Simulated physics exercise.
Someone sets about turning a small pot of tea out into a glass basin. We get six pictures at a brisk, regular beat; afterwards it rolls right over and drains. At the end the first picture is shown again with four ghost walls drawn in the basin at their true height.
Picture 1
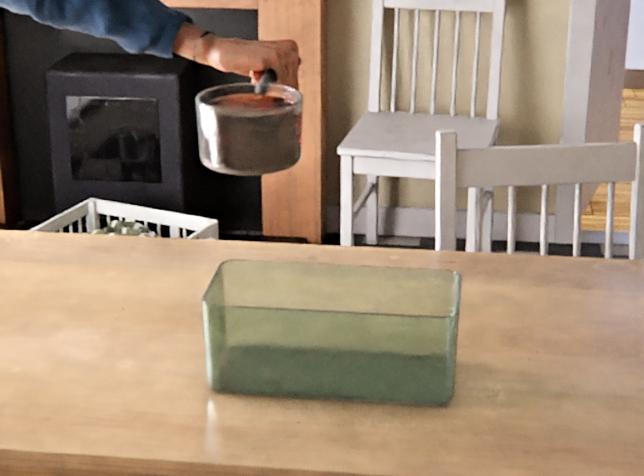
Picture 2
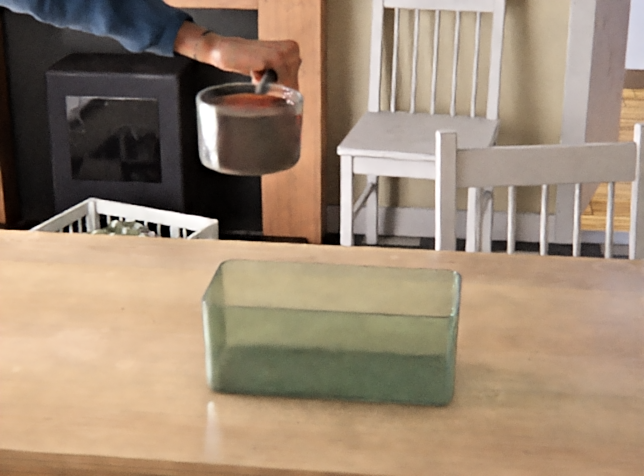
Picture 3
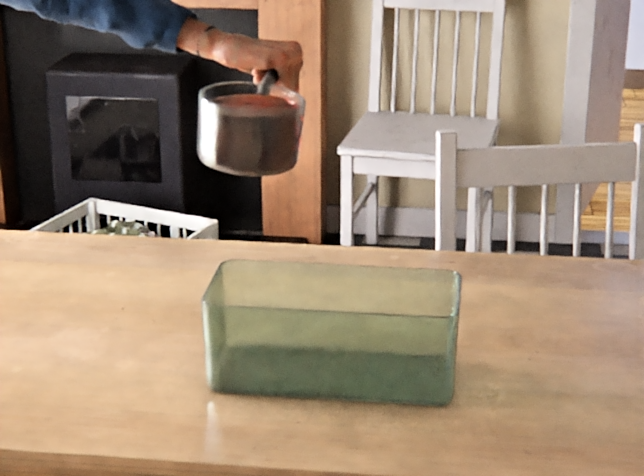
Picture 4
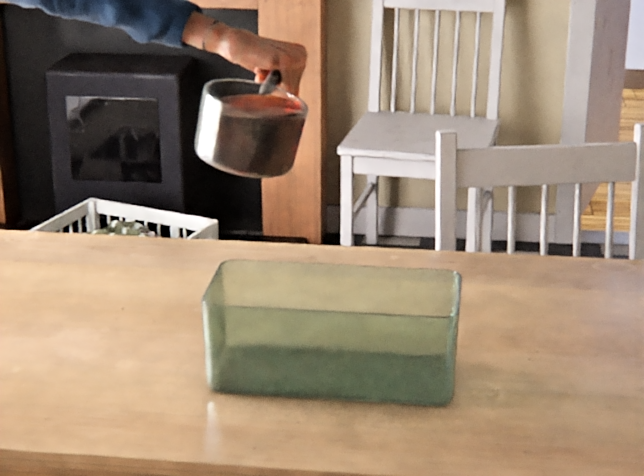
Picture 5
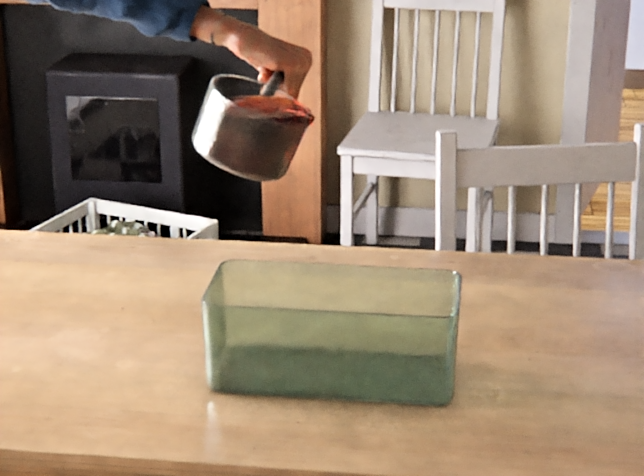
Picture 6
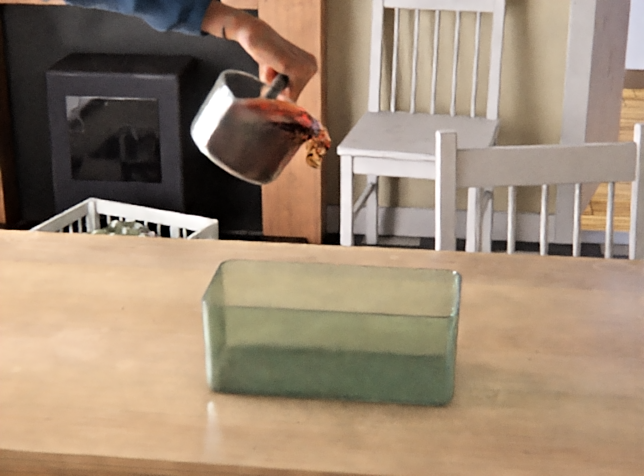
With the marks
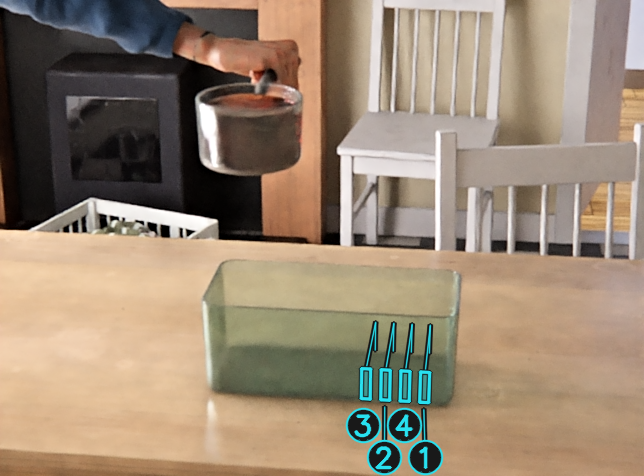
The video shows a hand holding a small pot above a green-tinted glass basin on a wooden table. The pot stays upright at first, then tilts steadily to the right until reddish-brown liquid comes over its lip.
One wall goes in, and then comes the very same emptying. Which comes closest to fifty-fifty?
3 works best here.
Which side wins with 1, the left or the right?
The left one.
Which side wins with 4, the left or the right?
The left one.
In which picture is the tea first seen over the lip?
In picture 5.
On the marked copy, 1 at (423, 409); 2 at (384, 406); 3 at (365, 405); 4 at (404, 407).
If 1 is chosen, about 91 % ends left of the wall and 8 % right of it.
If 2 is chosen, about 71 % ends left of the wall and 27 % right of it.
If 3 is chosen, about 44 % ends left of the wall and 55 % right of it.
If 4 is chosen, about 93 % ends left of the wall and 5 % right of it.
